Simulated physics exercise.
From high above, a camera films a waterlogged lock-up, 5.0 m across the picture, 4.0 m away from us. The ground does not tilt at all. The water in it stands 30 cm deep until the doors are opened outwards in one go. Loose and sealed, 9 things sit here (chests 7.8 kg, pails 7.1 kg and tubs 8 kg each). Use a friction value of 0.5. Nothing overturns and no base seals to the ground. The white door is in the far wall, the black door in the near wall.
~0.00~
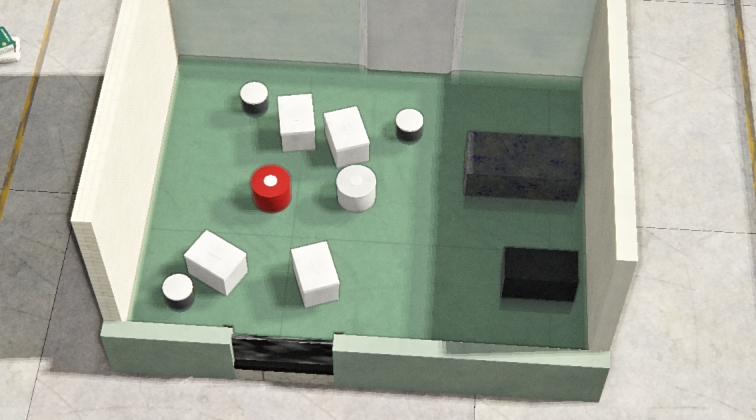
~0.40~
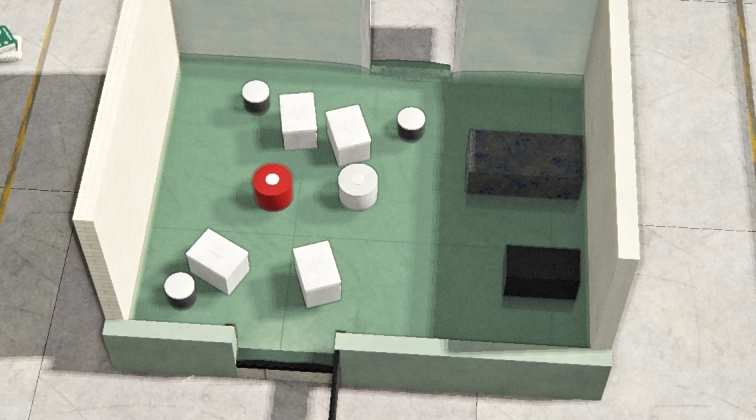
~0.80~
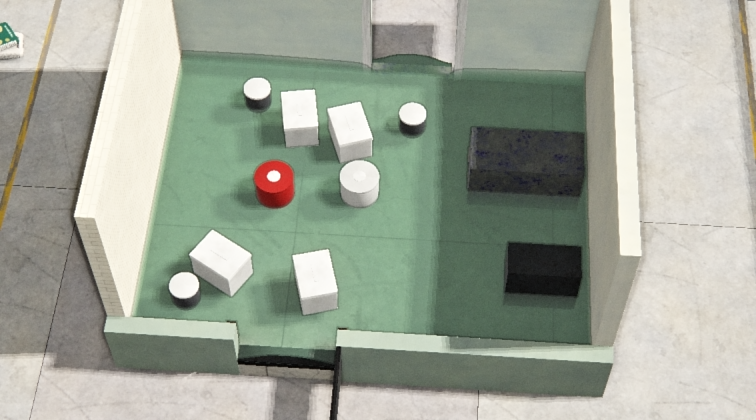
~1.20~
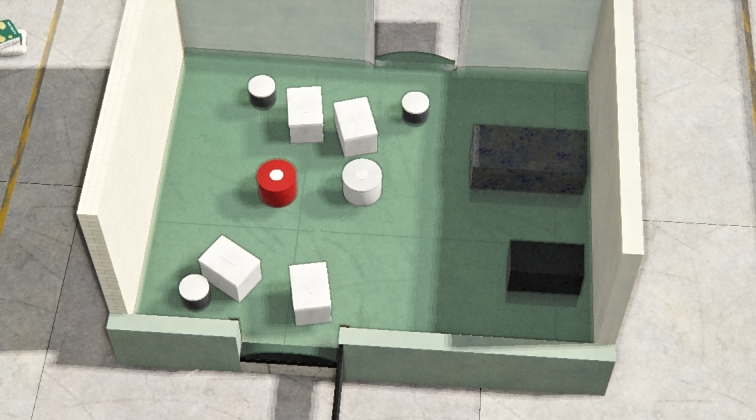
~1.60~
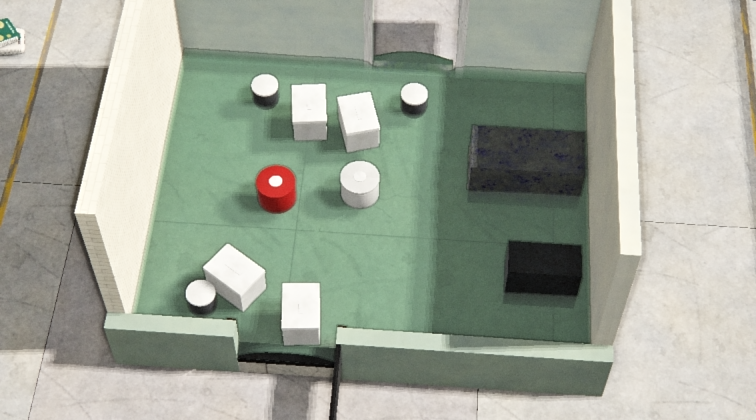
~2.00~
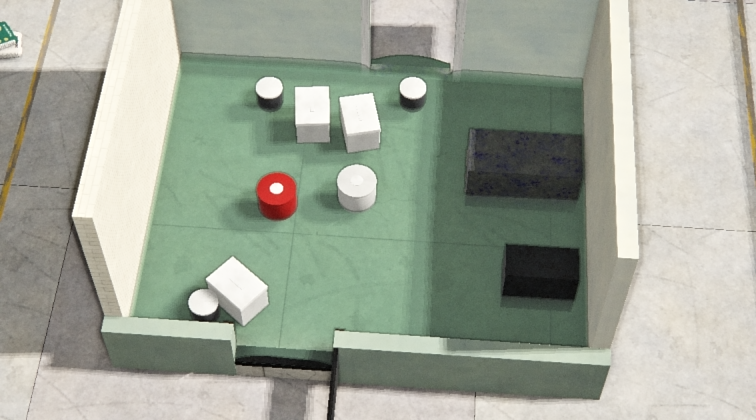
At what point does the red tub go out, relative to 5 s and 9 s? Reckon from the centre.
I expect it still in at the second time, maybe for good.
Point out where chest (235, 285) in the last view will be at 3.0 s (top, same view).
Position: About (252, 334).
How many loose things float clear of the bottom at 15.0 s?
The number is 1.
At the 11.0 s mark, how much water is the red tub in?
Near 14 cm deep.
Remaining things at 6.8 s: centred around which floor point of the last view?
They're centred close to (327, 164).
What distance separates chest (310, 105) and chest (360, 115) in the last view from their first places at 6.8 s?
Log: Item 1 at 100 cm, item 2 washed out.
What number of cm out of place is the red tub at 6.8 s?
About 50 cm by then.
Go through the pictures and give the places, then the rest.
In the first frame, the red tub at (271, 181) floats; 30 cm deep round most things; 0 of 9 have shifted.
In the second frame, the red tub at (272, 180) floats; about 5570 L in view; 0 of 9 have shifted.
In the third frame, the red tub at (274, 177), afloat; about 5420 L in view; 1 of 9 have shifted.
In the fourth frame, the red tub at (277, 175), afloat; 27 cm deep round most things; 5 of 9 have shifted.
In the fifth frame, the red tub at (276, 182), afloat, 8 cm from its start; 26 cm deep round most things; 8 of 9 have shifted.
In the sixth frame, the red tub at (276, 189), afloat, 14 cm from its start; 26 cm deep round most things; 8 of 9 have shifted.
After 3.0 s the red tub is near (277, 197), 0.2 m from its start, afloat; 1 of 9 are out; 8 afloat.
After 6.8 s the red tub is near (278, 222), 0.5 m from its start, afloat; 5 of 9 are out; 4 afloat.
After 11.0 s the red tub is near (275, 283), 1.3 m from its start, afloat; 7 of 9 are out; 2 afloat.
After 15.0 s the red tub has gone out (at 12.7 s); 8 of 9 are out; 1 afloat.
